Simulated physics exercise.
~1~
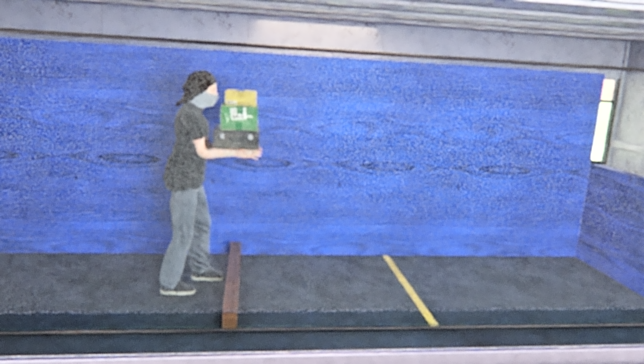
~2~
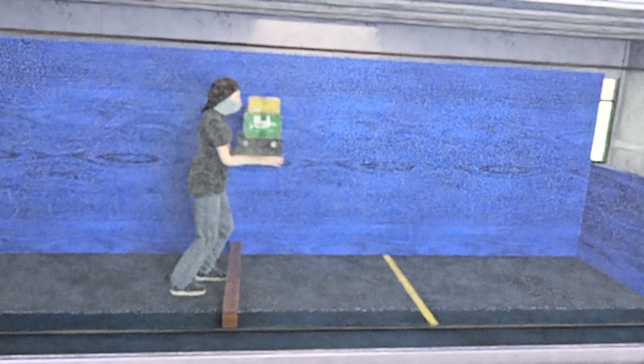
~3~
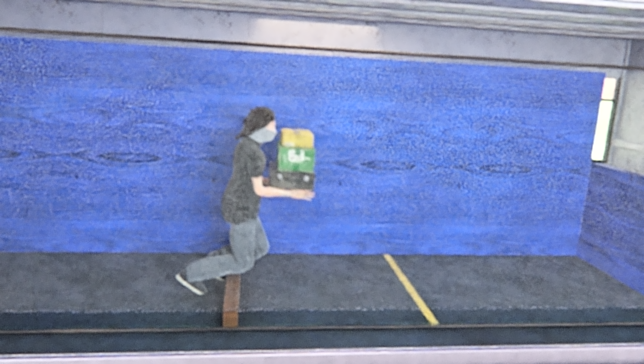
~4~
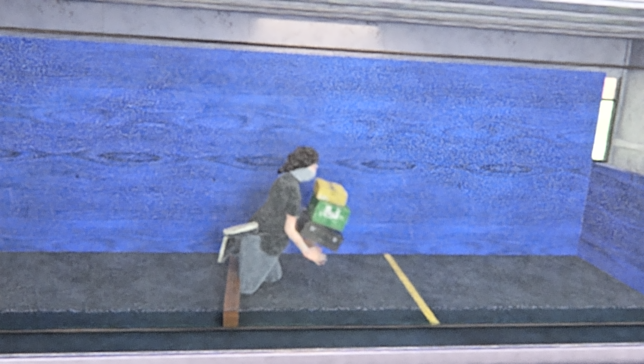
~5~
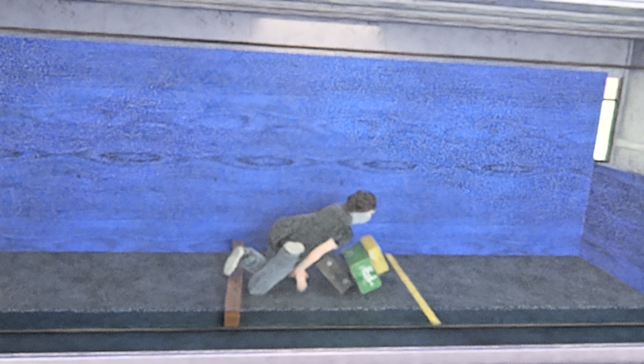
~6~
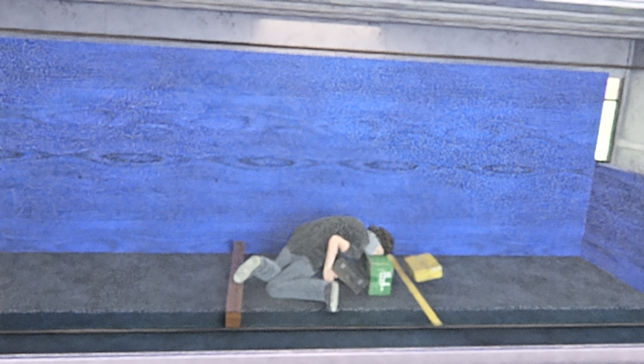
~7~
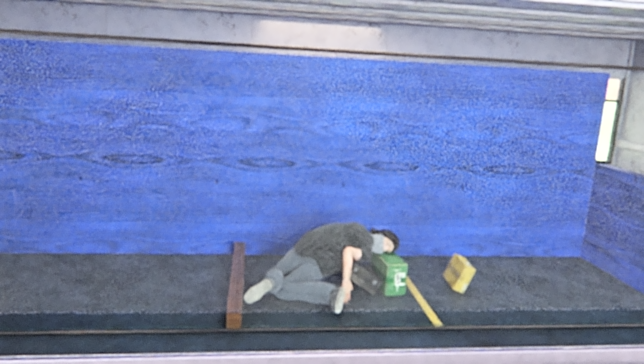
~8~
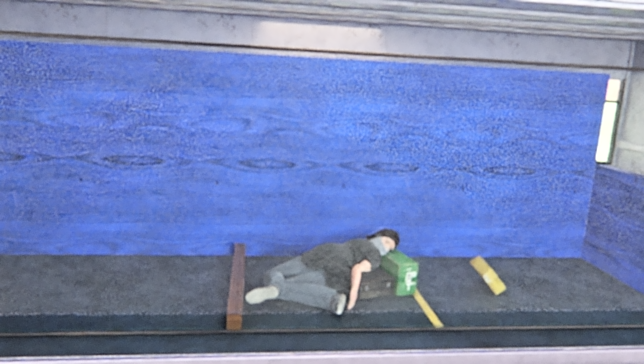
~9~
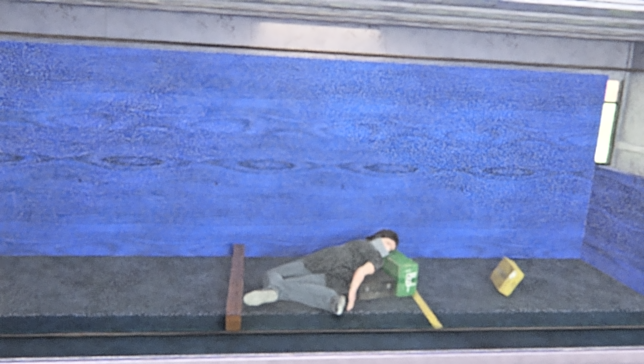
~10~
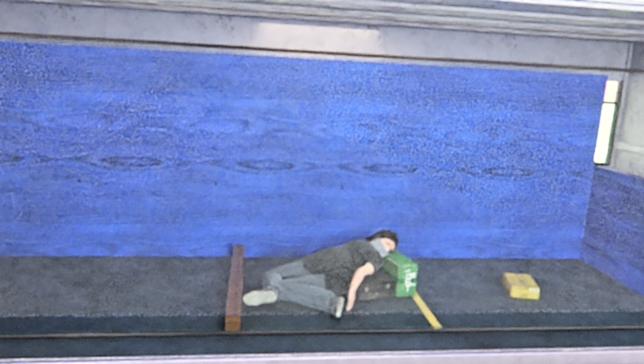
A masked person carrying stacked boxes trips over a rail and falls, sending the yellow box tumbling right past the line.
